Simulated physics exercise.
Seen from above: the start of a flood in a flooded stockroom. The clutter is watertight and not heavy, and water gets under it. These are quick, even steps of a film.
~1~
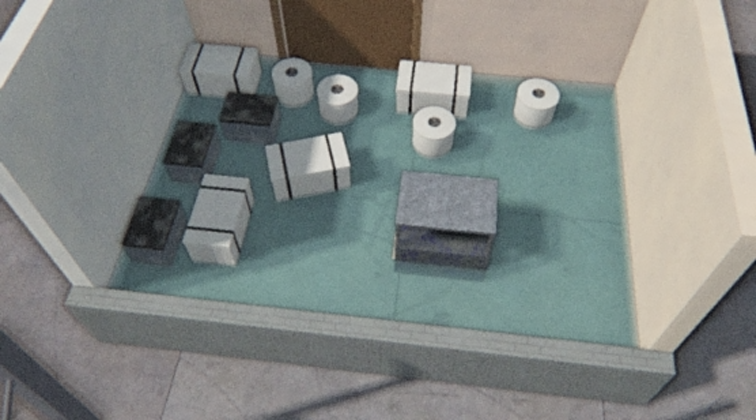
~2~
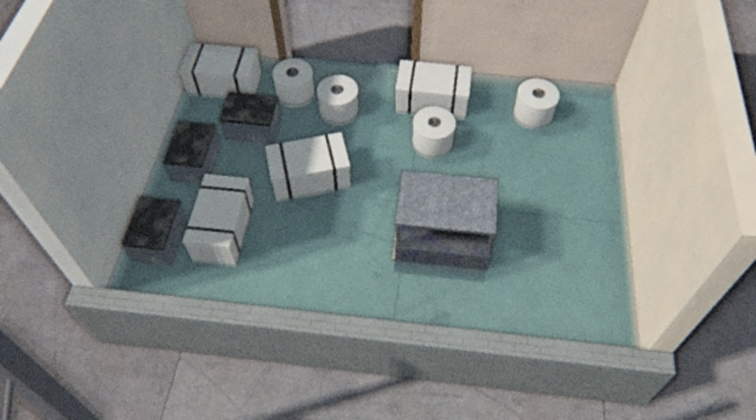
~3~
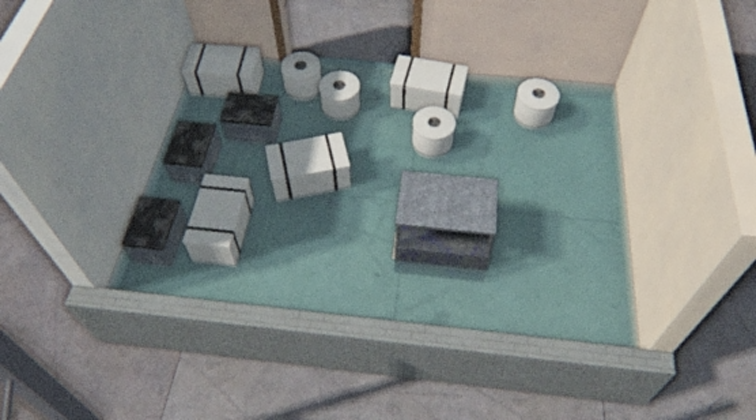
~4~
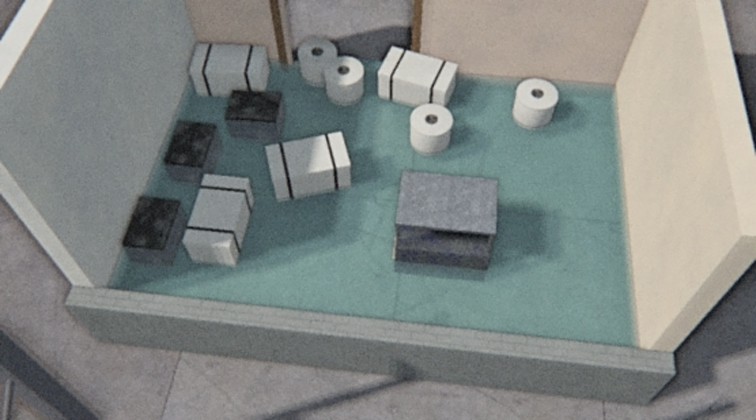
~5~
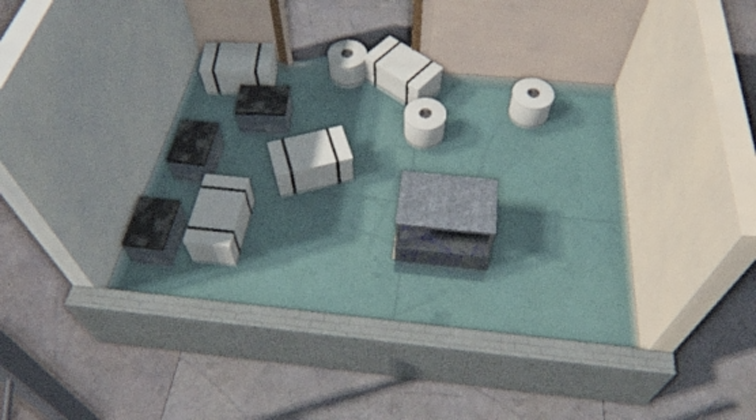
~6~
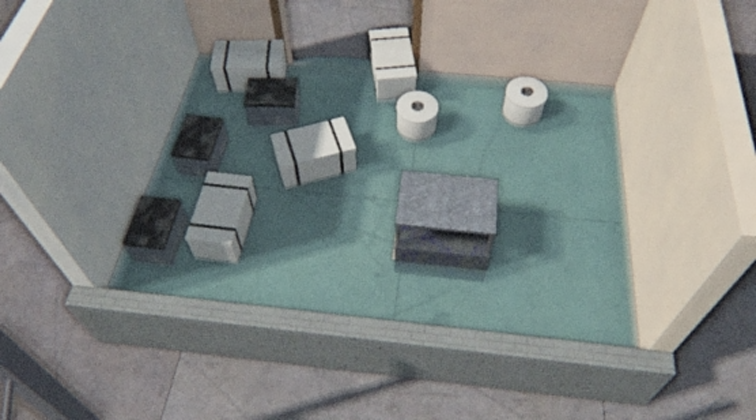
White rolls and strapped boxes drift toward the gap in the back wall after its brown door disappears.
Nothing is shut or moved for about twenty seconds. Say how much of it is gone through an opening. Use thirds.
It is at least two thirds.
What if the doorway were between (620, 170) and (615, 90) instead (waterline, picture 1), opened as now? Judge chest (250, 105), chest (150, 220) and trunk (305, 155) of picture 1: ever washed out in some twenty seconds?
In that order: No, still in, washed out.
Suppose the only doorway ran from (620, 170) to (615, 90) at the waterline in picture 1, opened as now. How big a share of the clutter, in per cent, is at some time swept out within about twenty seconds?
About 50 per cent.
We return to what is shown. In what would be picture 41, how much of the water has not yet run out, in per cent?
Near 44 in a hundred.
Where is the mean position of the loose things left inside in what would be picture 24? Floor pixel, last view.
Around (238, 147).
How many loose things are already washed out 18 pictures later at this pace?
The number is 8.
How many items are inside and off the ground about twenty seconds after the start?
That makes 1.
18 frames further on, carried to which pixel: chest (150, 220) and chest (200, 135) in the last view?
Near (176, 166) and (269, 61).
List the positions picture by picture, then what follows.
The first picture shows a trunk at (434, 78) floats; a chest at (249, 107) floats; 0 of 11 have shifted.
The second picture shows a trunk at (434, 78), afloat; a chest at (249, 107) floats; 0 of 11 have shifted.
The third picture shows a trunk at (429, 75) floats, close to its start; a chest at (249, 107), afloat; 3 of 11 have shifted.
The fourth picture shows a trunk at (418, 69) floats, close to its start; a chest at (254, 105), afloat, close to its start; 6 of 11 have shifted.
The fifth picture shows a trunk at (403, 62), afloat, a stride from its start; a chest at (262, 99) floats, close to its start; 8 of 11 have shifted.
The sixth picture shows a trunk at (393, 53), afloat, a stride from its start; a chest at (271, 91), afloat, a stride from its start; 9 of 11 have shifted.
A moment on, 3 of 11 are out; 8 afloat.
Next, 8 of 11 are out; 3 afloat.
Later, 10 of 11 are out; 1 afloat.
In the end, 10 of 11 are out; 1 afloat.
